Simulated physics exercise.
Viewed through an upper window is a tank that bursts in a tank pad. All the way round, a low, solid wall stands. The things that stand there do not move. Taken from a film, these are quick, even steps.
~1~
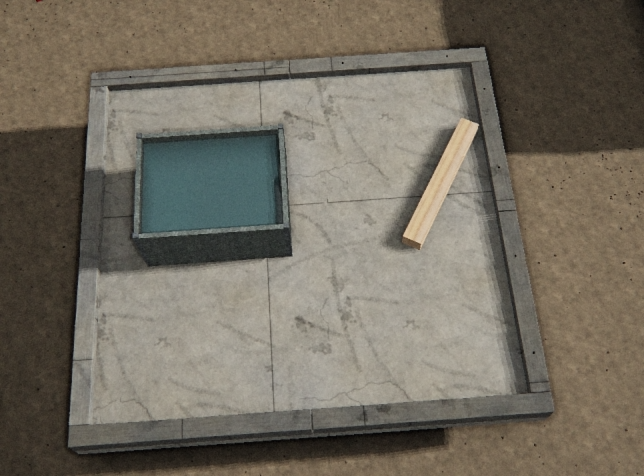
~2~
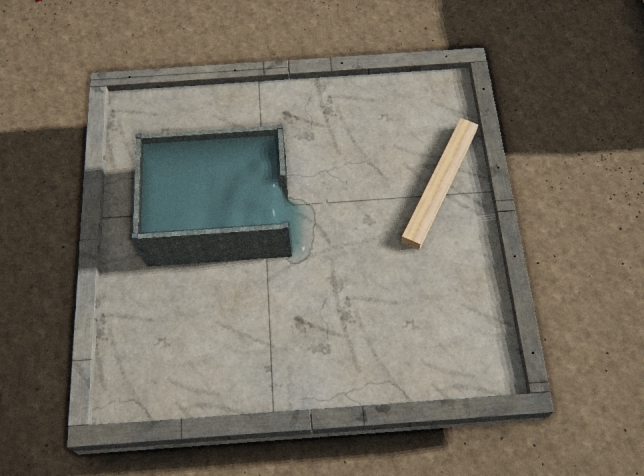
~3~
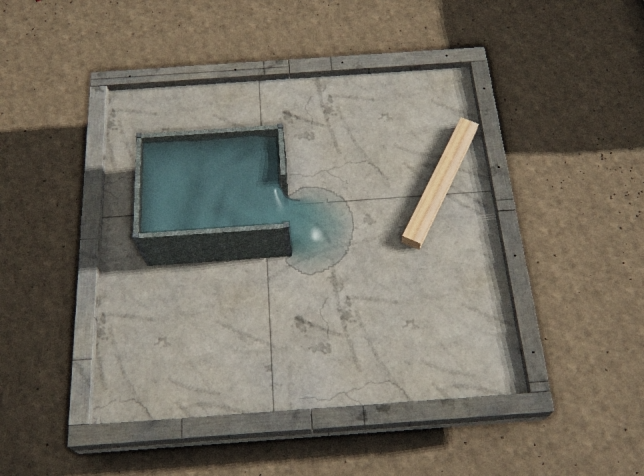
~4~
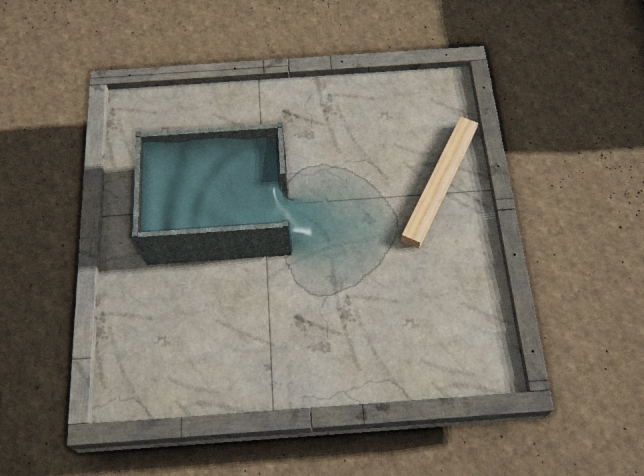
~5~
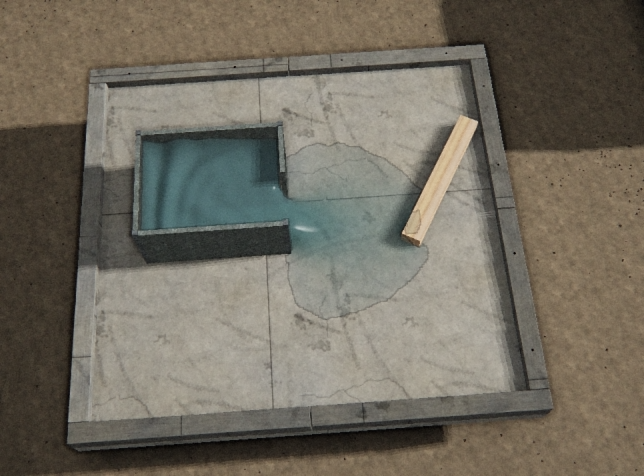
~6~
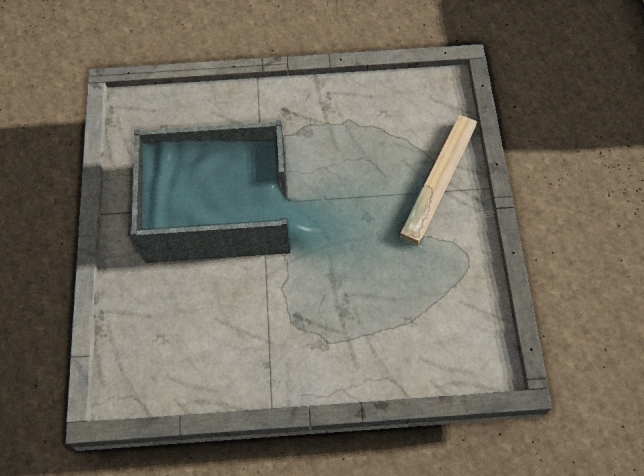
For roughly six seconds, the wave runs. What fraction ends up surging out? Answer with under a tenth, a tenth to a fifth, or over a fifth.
A tenth to a fifth surges out.
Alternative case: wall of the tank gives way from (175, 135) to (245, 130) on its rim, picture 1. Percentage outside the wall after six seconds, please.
My estimate is near 32 percent.
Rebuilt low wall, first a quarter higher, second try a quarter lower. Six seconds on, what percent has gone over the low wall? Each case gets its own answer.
Well, you'd get 8 per cent in the first case and 26 per cent in the second.
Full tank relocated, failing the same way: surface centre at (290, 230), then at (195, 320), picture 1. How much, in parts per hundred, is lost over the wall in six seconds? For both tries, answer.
Roughly 30 per cent in the first case and 30 per cent in the second.
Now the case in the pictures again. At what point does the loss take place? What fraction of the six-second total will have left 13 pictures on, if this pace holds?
About 35 %.
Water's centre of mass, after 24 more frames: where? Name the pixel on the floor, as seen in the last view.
I'd say around (337, 214).
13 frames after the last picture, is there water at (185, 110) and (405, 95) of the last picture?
In that order: Clear, wet.
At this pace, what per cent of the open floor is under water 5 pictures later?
It comes to 40 per cent.
A moment on, water covers 25 % of the floor; the low wall has let 0 % over.
Next, water covers 35 % of the floor; the low wall has let 0 % over.
Then, water covers 40 % of the floor; the low wall has let 5 % over.
Later, water covers 50 % of the floor; the low wall has let 13 % over.
In the end, water covers 75 % of the floor; the low wall has let 14 % over.
